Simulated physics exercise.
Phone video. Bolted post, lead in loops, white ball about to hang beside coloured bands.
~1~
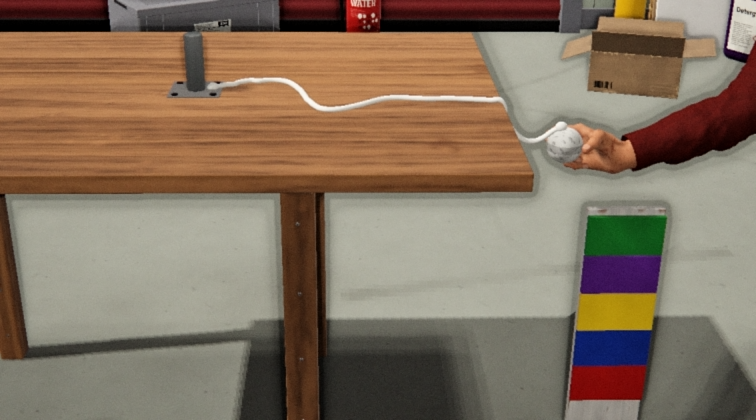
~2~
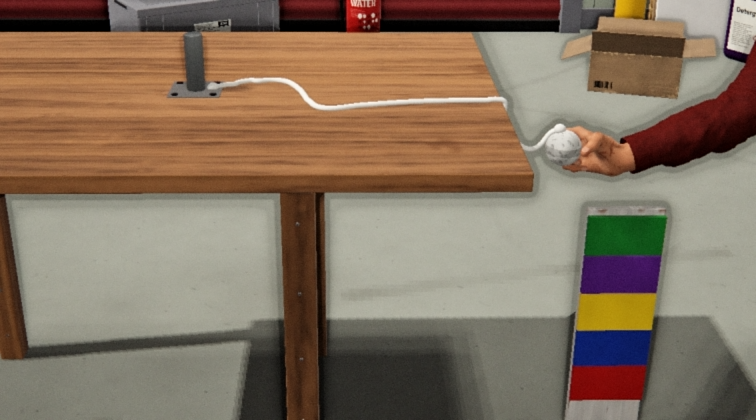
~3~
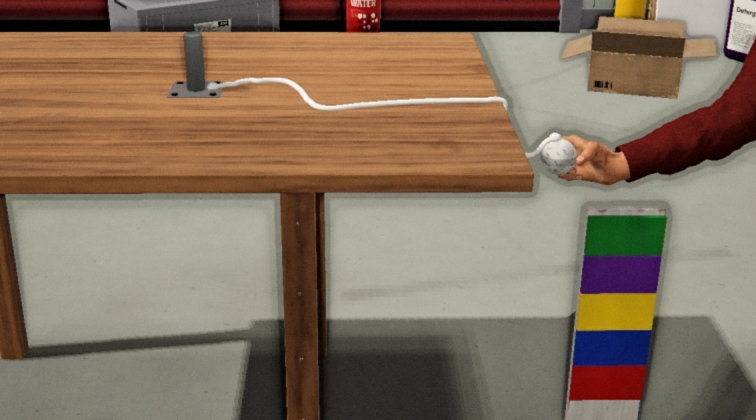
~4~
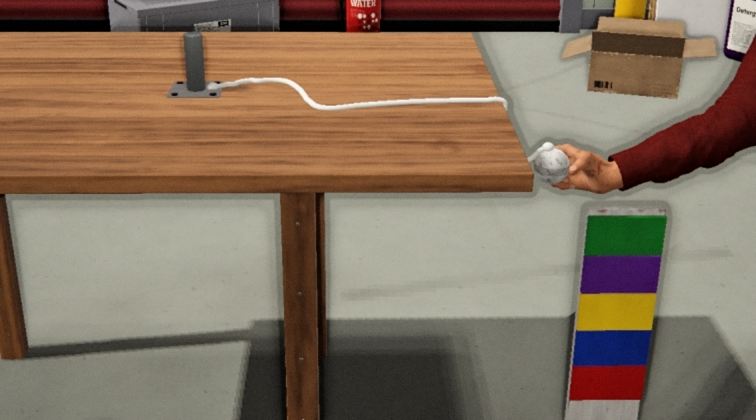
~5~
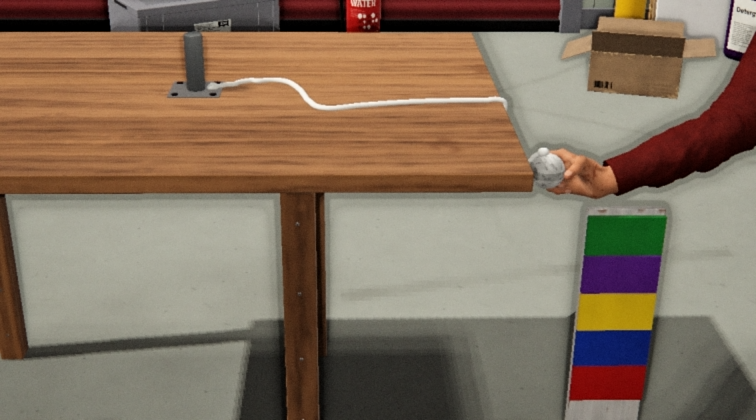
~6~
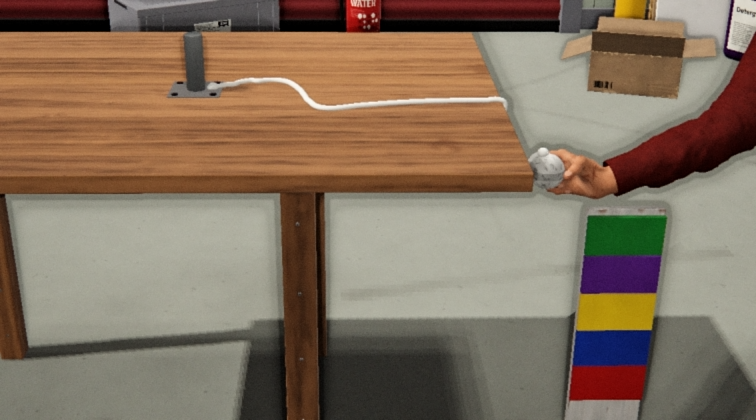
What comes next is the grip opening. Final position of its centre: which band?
Band: Purple.
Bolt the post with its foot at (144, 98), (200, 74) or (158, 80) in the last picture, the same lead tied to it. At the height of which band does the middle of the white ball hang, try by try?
First try: Green; second try: Purple; third try: Green.
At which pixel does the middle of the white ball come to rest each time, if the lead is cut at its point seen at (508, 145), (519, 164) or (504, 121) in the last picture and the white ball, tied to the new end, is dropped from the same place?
In that order: (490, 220), (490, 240) and (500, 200).
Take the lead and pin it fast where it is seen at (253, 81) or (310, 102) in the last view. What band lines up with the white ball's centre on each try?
First try purple, second try green.
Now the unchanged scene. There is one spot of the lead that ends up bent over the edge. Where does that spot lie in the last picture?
It's the one at (437, 101).
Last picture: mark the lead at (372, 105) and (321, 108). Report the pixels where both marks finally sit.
First: (437, 101). Second: (386, 98).
A little later, ball near (461, 273); level with purple.
Next, ball near (515, 272); level with purple.
When it is over, ball near (499, 276); level with purple. At purple.
